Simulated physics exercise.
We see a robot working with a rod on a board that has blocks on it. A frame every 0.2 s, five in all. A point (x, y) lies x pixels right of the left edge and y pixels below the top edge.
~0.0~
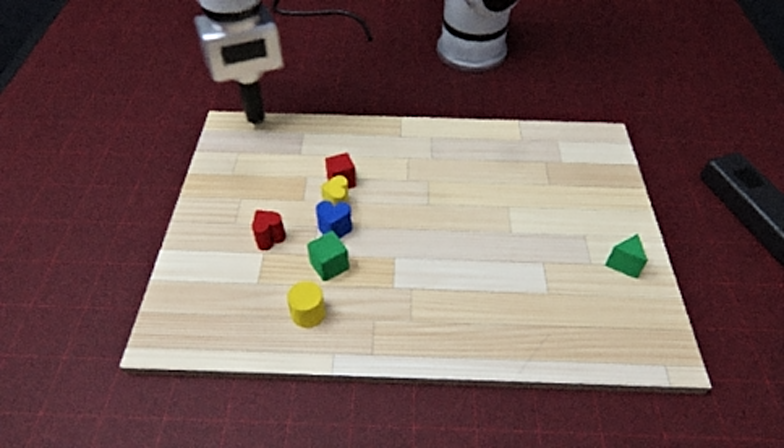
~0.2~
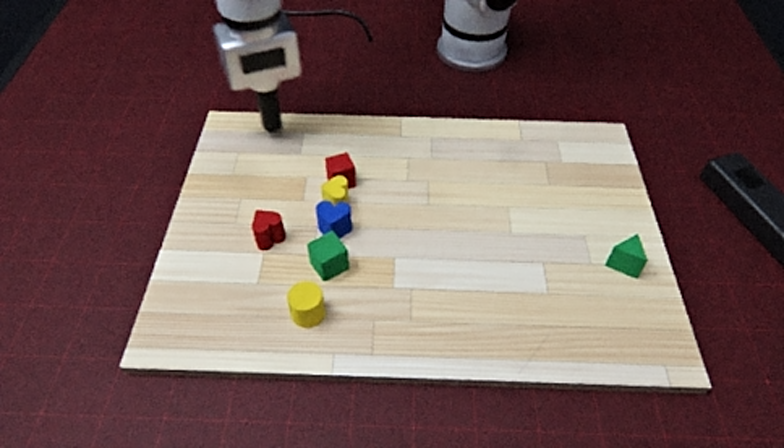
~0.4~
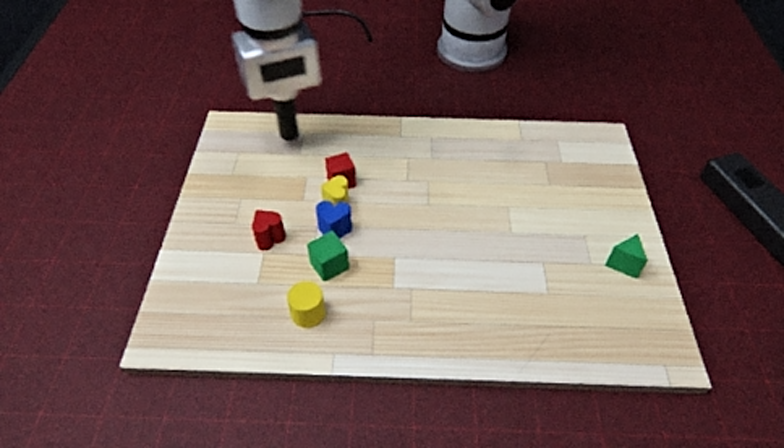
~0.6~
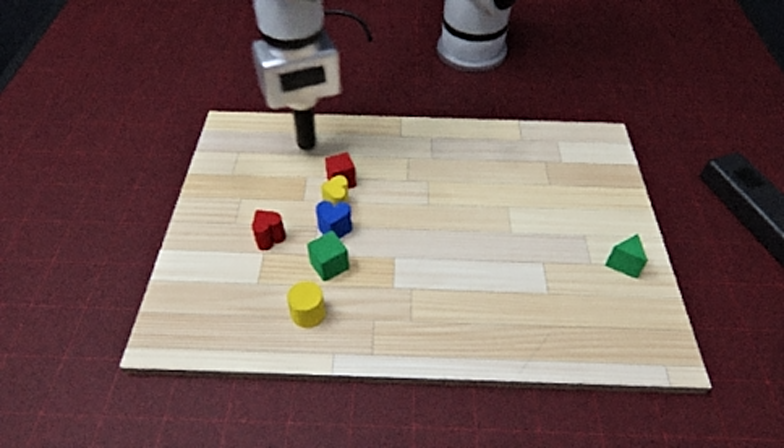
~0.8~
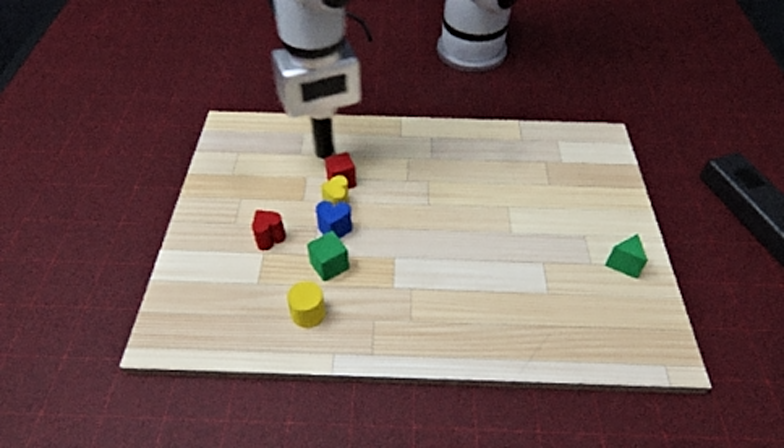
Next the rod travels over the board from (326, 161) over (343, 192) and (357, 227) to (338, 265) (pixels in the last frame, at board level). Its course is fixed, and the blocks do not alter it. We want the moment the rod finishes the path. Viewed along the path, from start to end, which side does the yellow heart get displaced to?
Seen from start to end, it moves right.
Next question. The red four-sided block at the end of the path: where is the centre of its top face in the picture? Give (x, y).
Its top middle: (377, 189).
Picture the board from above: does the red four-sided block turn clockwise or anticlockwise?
The block turns counter-clockwise.
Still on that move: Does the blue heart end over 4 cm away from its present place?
Short answer: Yes.
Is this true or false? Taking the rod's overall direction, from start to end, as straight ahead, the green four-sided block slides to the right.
That statement is accurate.
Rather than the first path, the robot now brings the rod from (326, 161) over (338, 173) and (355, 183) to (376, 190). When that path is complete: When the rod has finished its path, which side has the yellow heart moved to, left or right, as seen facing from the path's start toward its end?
The shift goes right.
On the path given first. One third of the way, rod at (343, 185); yellow heart at (342, 194), turned 60° clockwise; red four-sided block at (362, 181), turned 45° anticlockwise.
Two thirds of the way, rod at (356, 220); green four-sided block at (327, 258), turned 20° clockwise; blue heart at (317, 236), turned 25° clockwise; yellow heart at (339, 225); red four-sided block at (377, 189), turned 85° anticlockwise.
At the end, rod at (338, 258); green four-sided block at (309, 276), turned 45° anticlockwise; blue heart at (287, 240), turned 70° clockwise; yellow heart at (312, 250), turned 200° clockwise; red four-sided block at (377, 189), turned 85° anticlockwise.
